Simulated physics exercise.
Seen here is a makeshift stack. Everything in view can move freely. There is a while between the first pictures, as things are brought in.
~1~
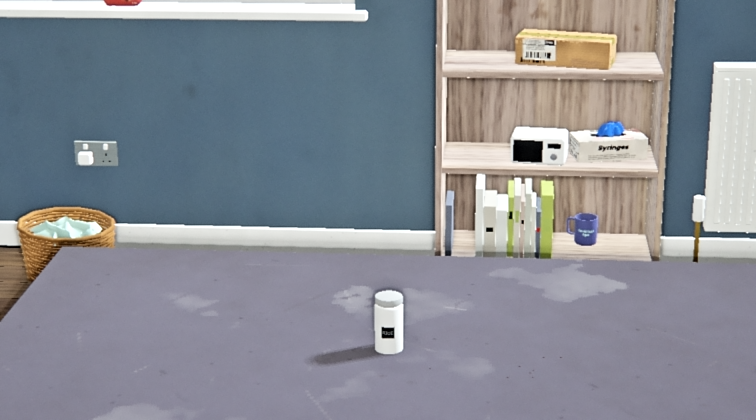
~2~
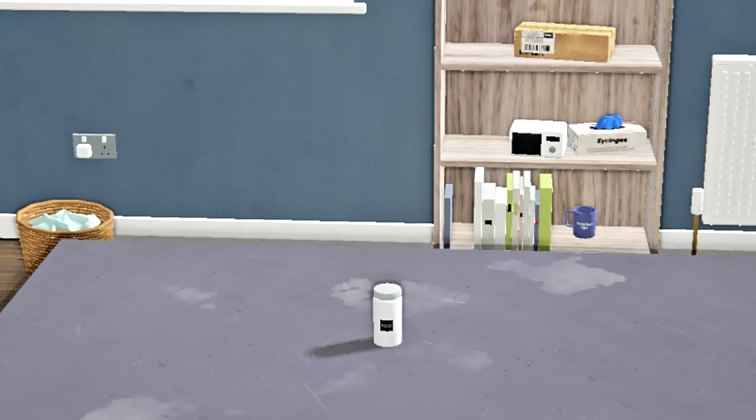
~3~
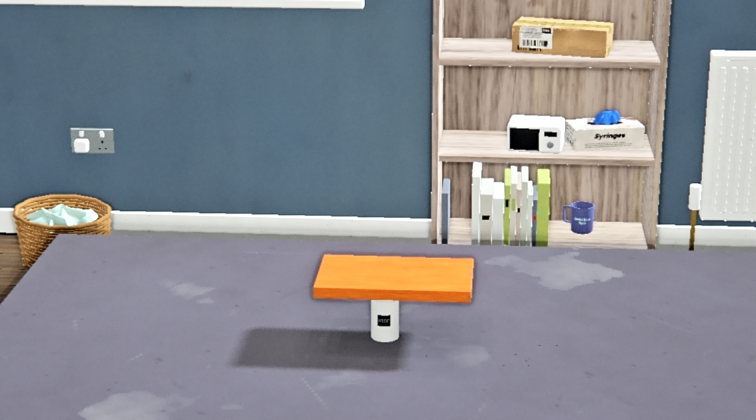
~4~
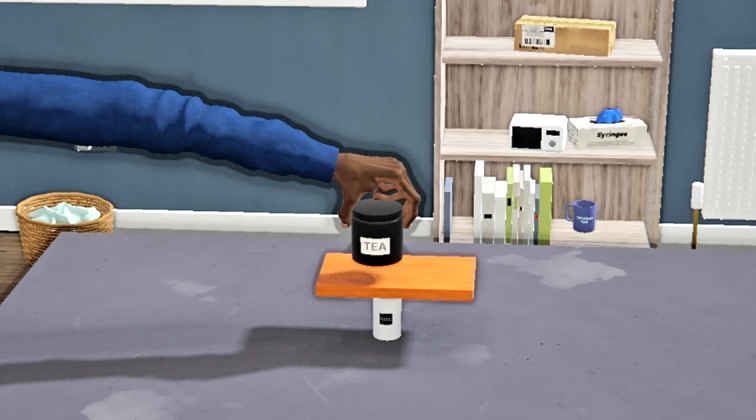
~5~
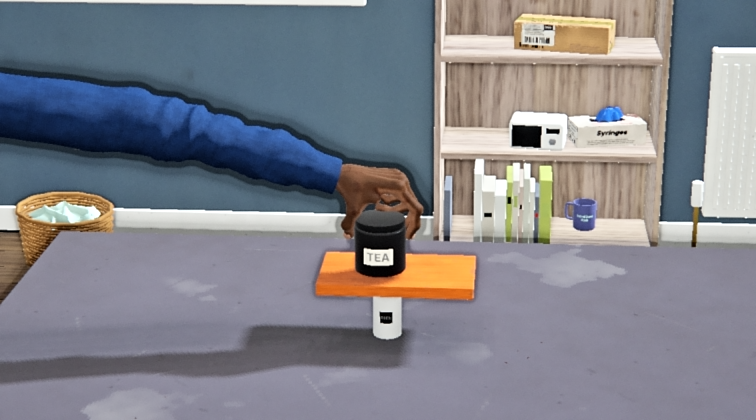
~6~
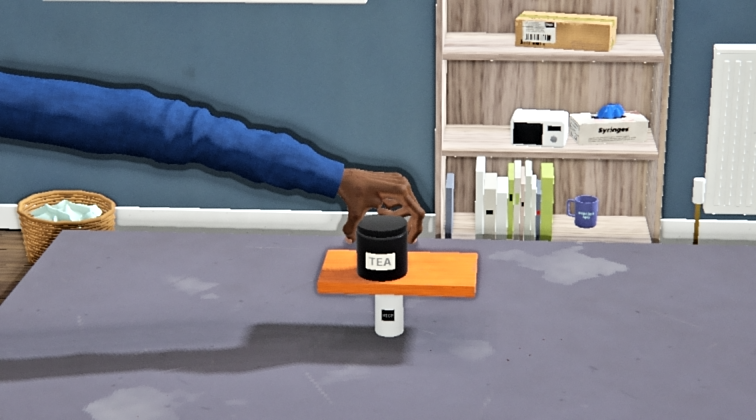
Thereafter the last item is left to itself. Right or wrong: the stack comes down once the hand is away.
Wrong, it stays balanced.
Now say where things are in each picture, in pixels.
In the first frame, the last thing is not in view yet.
In the second frame, the last thing is not in view yet.
In the third frame, the last thing is not in view yet; orange board (395, 278).
The fourth frame shows coming down; black jar (377, 232); orange board (397, 276).
The fifth frame shows coming down; black jar (380, 243); orange board (397, 275).
The sixth frame shows in place under the hand; black jar (382, 248); orange board (399, 273).
Then, 0.40 s later than the last frame, all is still.
Then, 1.30 s later than the last frame, black jar resting near (382, 248).
When it is over, all 3 as before. End places, in pixels of the last picture, black jar near (382, 248). The stack holds.
